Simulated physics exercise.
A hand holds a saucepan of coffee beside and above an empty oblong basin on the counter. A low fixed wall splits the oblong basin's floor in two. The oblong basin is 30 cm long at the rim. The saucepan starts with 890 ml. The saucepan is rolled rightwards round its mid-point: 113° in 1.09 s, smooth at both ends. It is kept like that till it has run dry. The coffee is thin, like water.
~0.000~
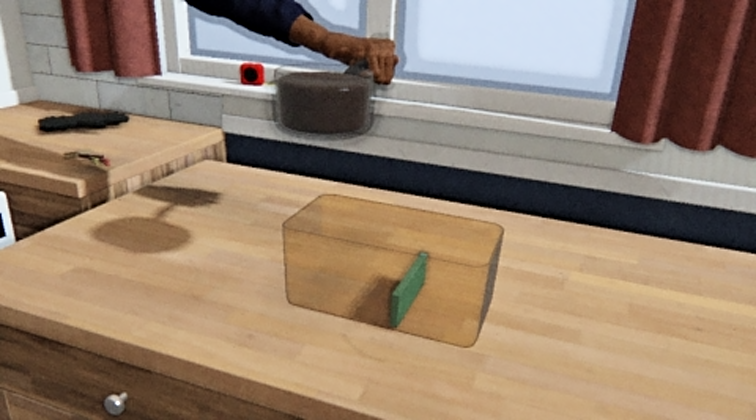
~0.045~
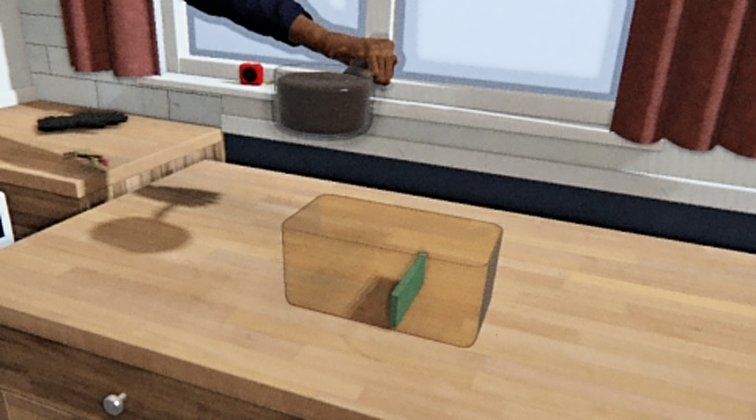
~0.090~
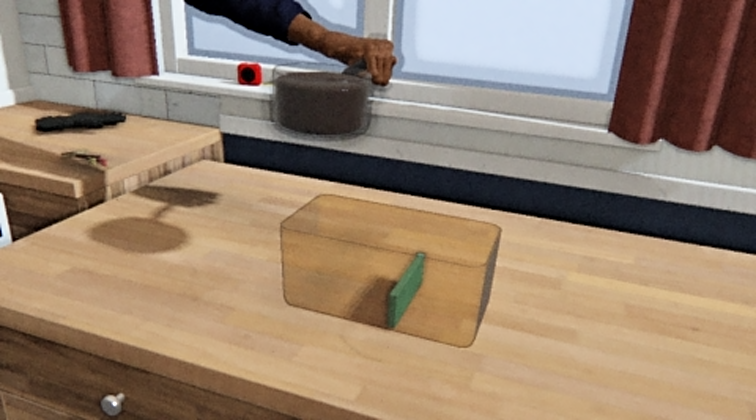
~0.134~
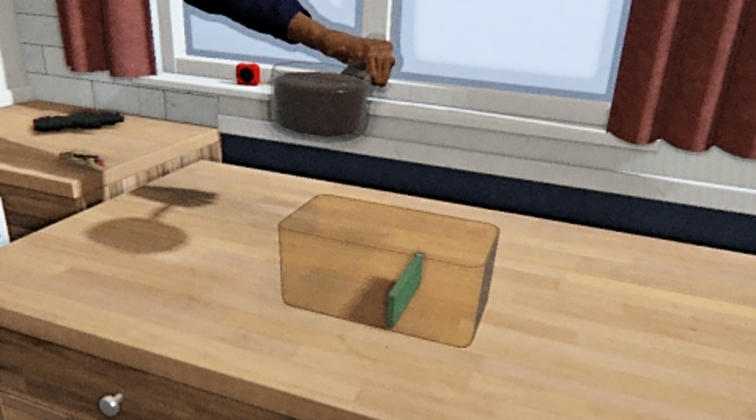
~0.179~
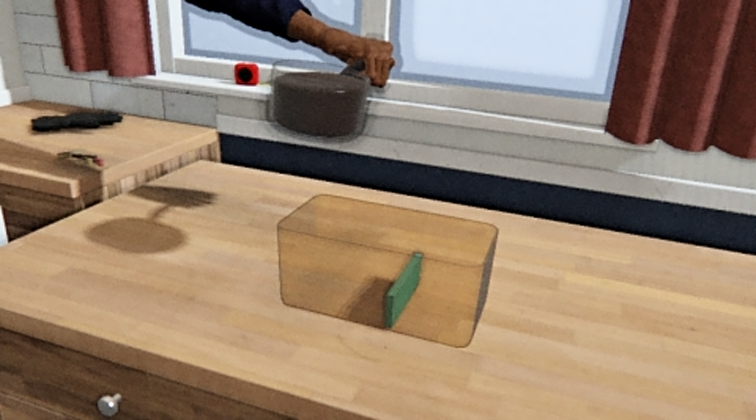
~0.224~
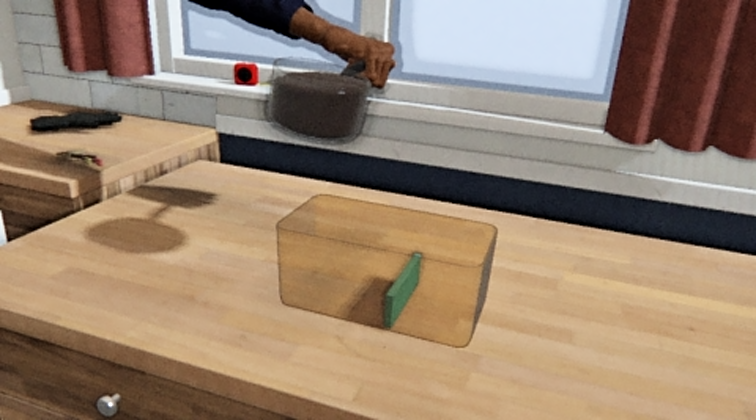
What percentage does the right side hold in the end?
The far part has some 51 per cent.
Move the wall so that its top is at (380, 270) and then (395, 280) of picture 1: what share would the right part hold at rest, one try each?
In turn about 85 and 70 per cent.
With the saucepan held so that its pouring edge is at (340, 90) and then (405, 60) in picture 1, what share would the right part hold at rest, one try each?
First 5, then 85 per cent.
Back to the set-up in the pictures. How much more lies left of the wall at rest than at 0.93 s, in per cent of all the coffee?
About 18 per cent.
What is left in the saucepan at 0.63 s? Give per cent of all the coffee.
About 56 per cent.
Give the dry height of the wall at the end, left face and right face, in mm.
Some 40 mm on the left and 28 mm on the right.
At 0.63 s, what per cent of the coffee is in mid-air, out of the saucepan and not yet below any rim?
About 34 per cent.
Then, 0.63 s in, the tilt is 71° and 55 per cent is still to pour, 4 is left of the wall and 6 right of it.
Then, 0.93 s in, the tilt is 107° and 8 per cent is still to pour, 29 is left of the wall and 51 right of it.
Then, 1.25 s in, the tilt is 113° and 0 per cent is still to pour, 47 is left of the wall and 51 right of it.
Then, 1.59 s in, the tilt is 113° and 0 per cent is still to pour, 48 is left of the wall and 51 right of it.
Finally, 48 per cent lies left of the wall, 51 right of it and 1 outside.
